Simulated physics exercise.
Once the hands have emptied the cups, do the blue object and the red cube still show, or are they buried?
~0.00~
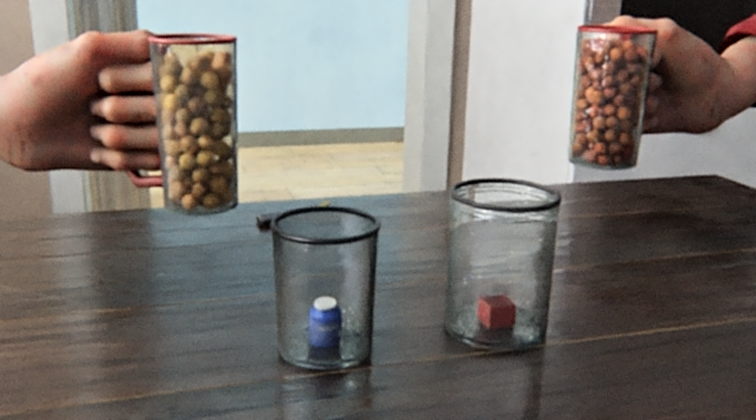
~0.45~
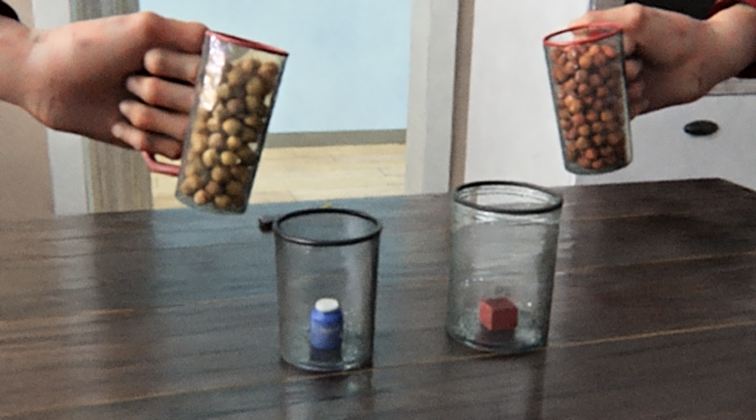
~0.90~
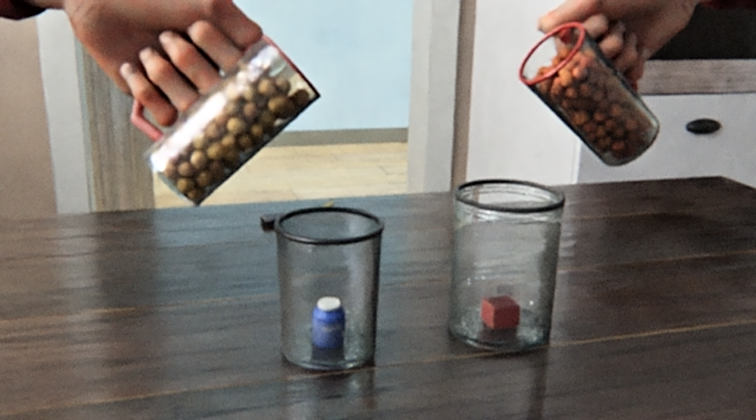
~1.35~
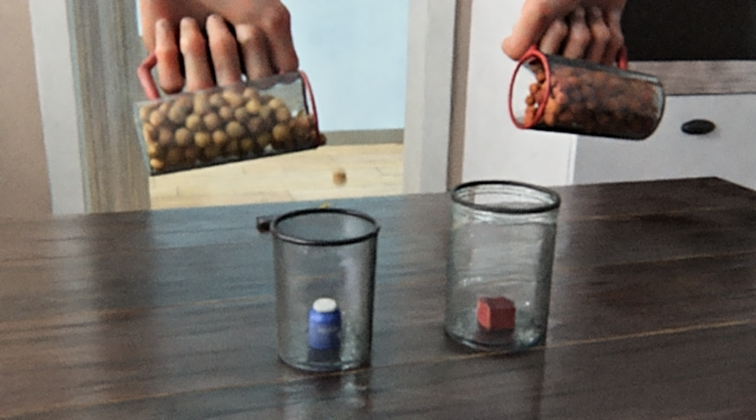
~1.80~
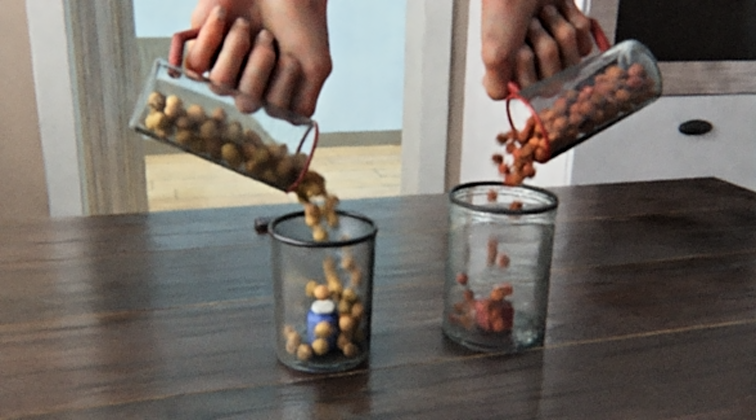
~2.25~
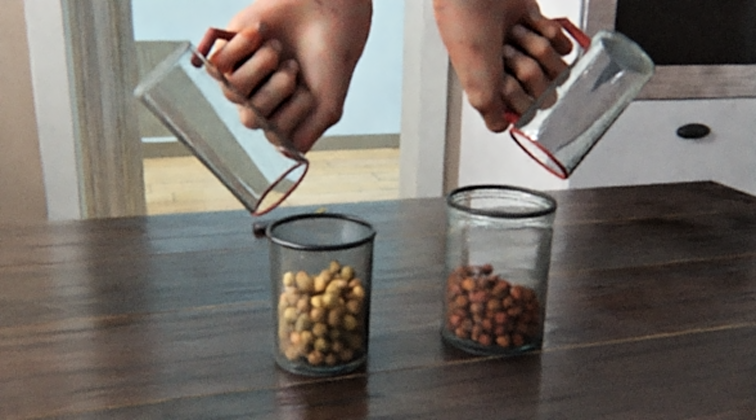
Both are buried. The blue object on the left and the red cube on the right end up hidden under the round pieces.
